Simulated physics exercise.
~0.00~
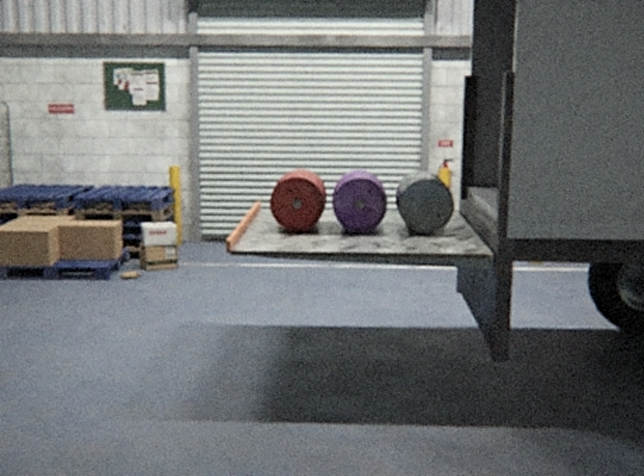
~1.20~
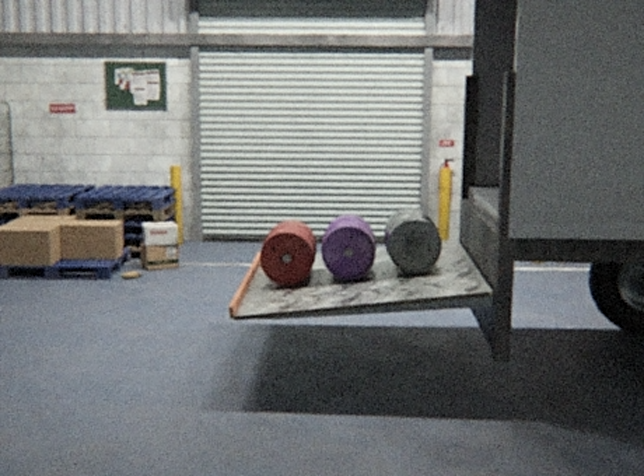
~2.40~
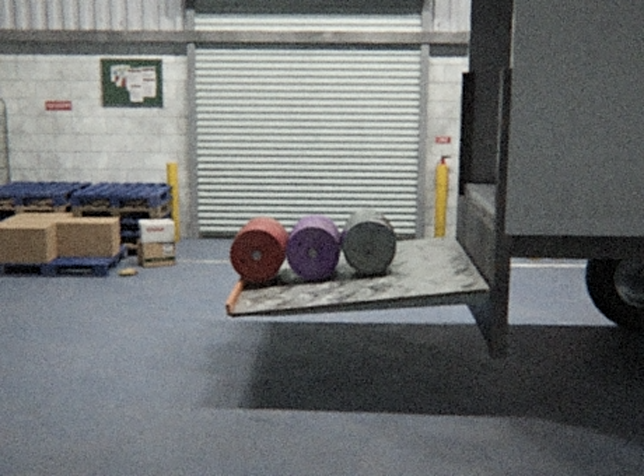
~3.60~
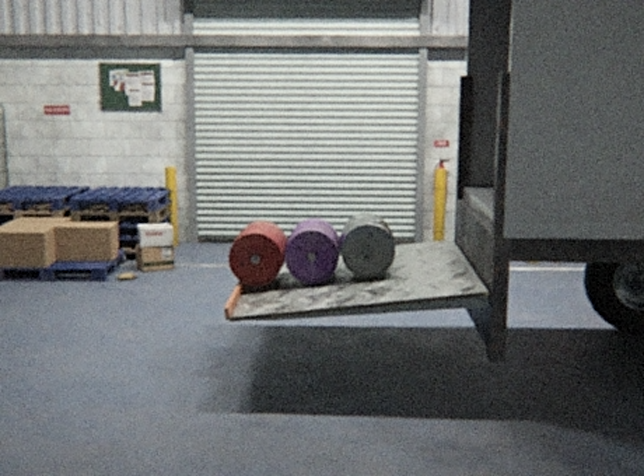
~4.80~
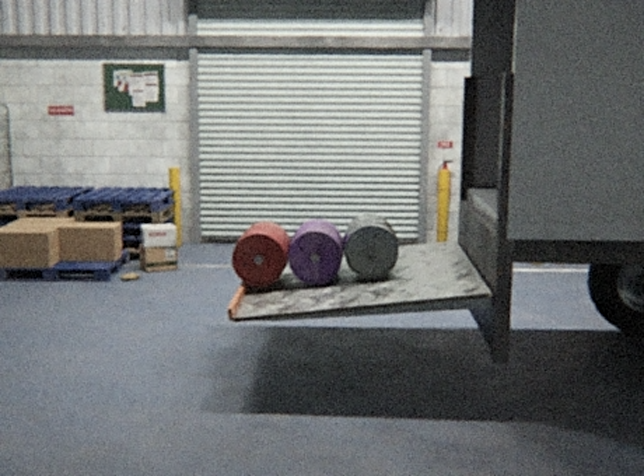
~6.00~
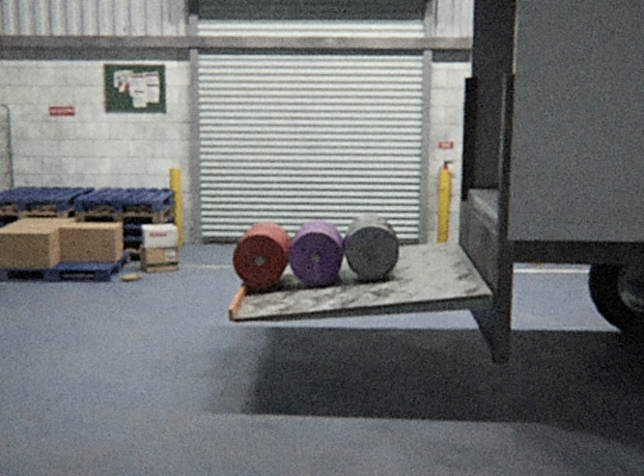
Three barrels, red, purple and grey, rode down on a truck's tail-lift in a warehouse as the platform tilted, then rolled left toward its outer edge, where they came to rest side by side against the raised lip, with none falling off.
